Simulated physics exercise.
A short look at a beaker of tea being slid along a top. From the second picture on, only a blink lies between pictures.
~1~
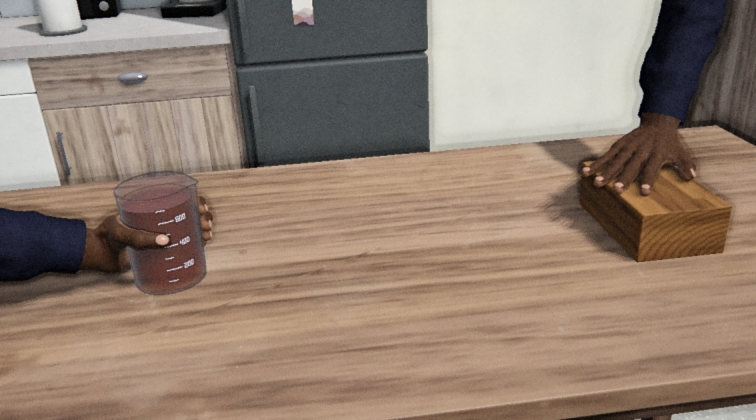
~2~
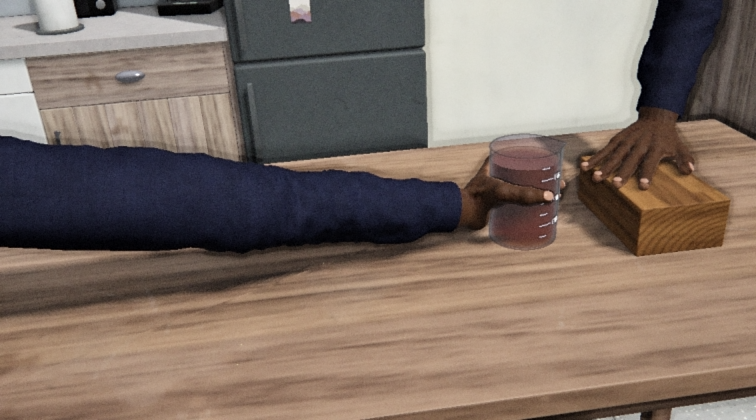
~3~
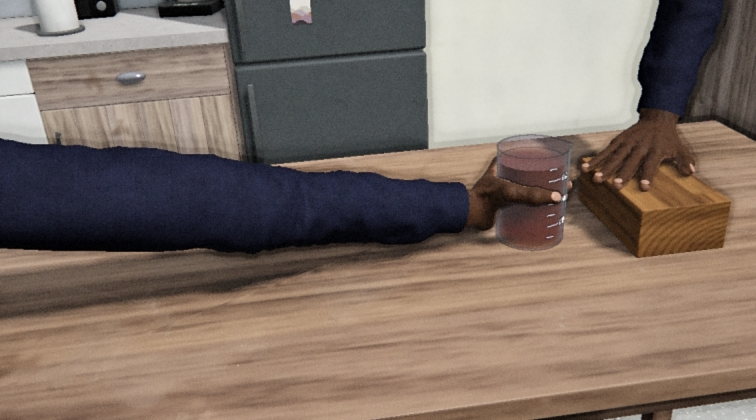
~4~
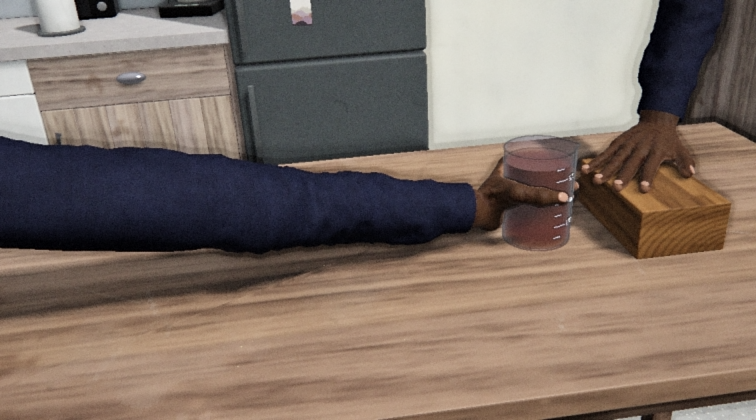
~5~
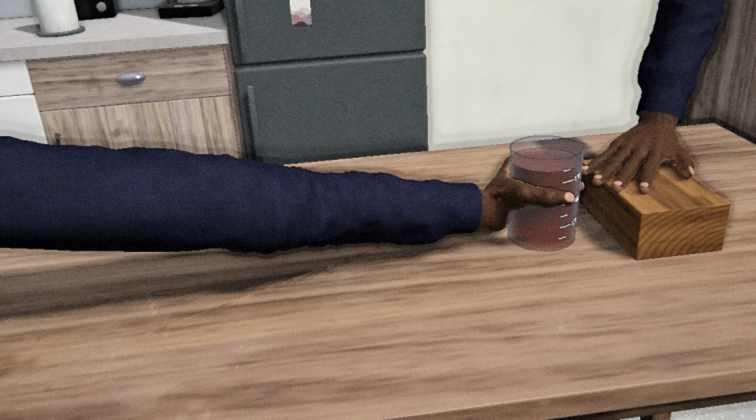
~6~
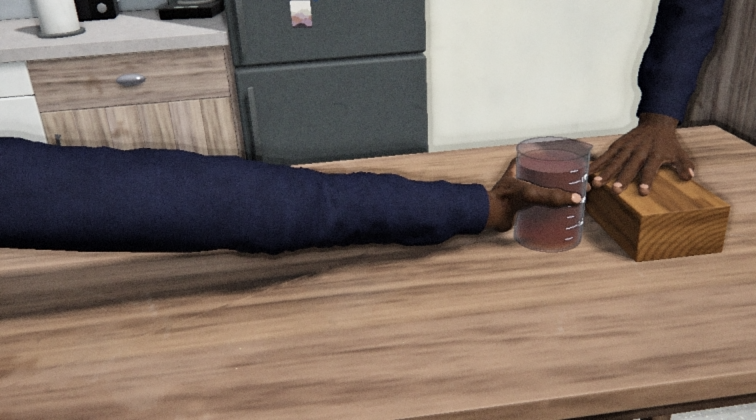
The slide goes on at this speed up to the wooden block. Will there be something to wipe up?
The beaker holds.
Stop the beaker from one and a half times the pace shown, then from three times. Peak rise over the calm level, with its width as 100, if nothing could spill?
Near 15 and 30 in a hundred.
Next, the beaker meets the wooden block.
After that, the tea surges up the wall; the wave climbs under half way to the rim.
Finally, the beaker stands at the wooden block; its rim is dry.
